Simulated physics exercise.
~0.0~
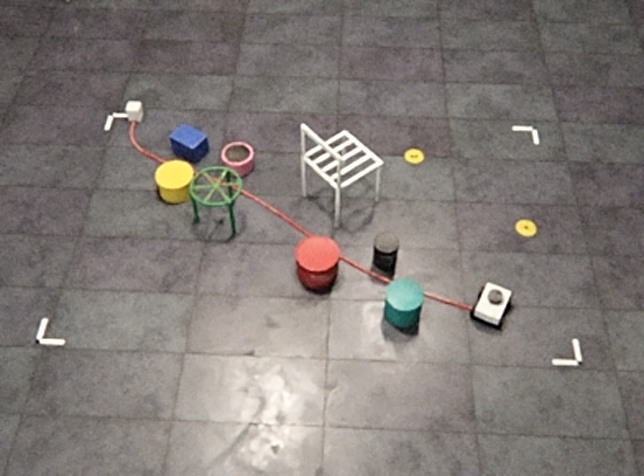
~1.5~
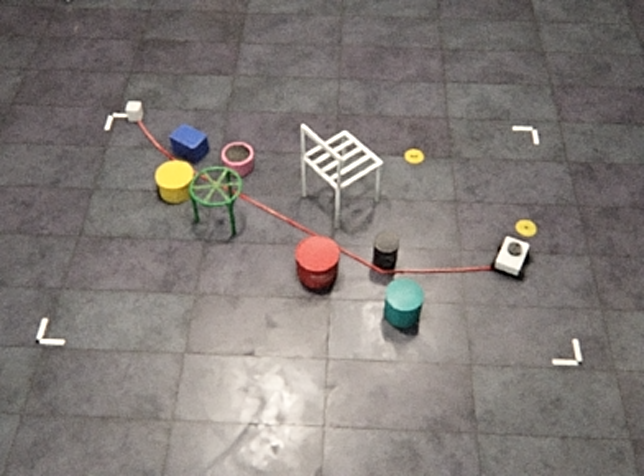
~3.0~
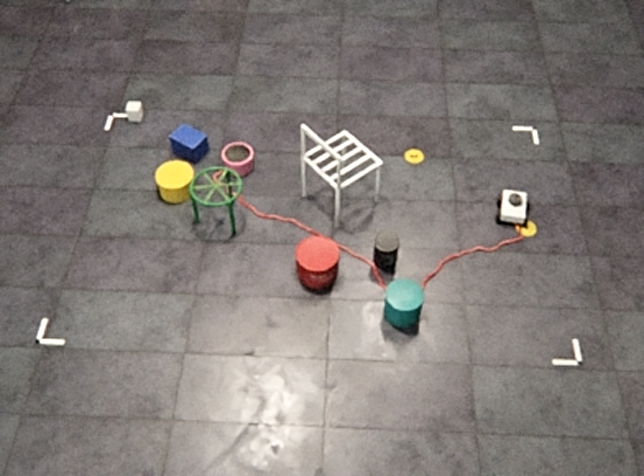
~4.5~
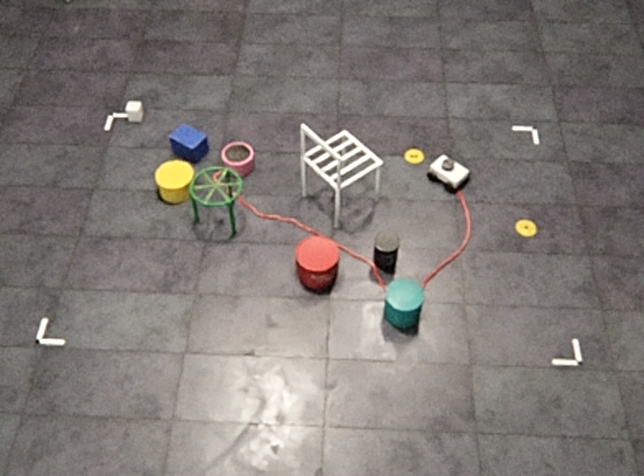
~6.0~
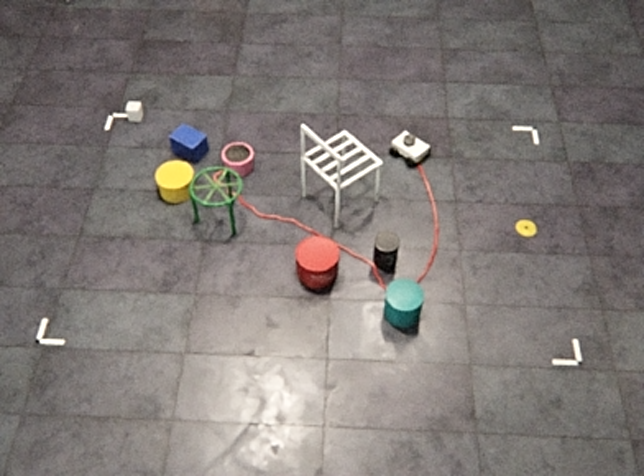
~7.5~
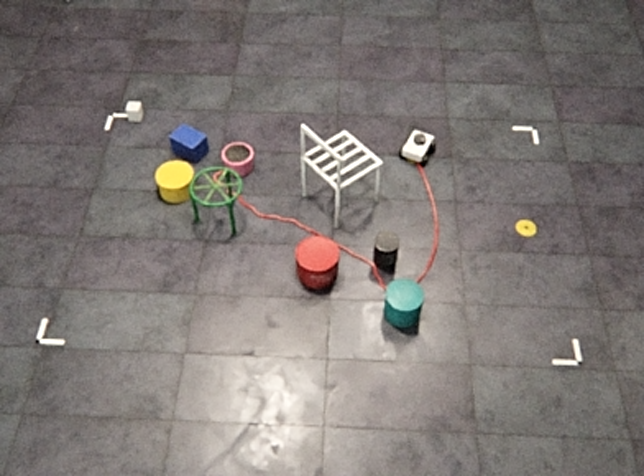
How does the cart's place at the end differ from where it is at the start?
At the start the cart is at the lower right, just to the right of the teal tub. By the end it is farther up and to the left, at the upper yellow mark to the right of the white chair.
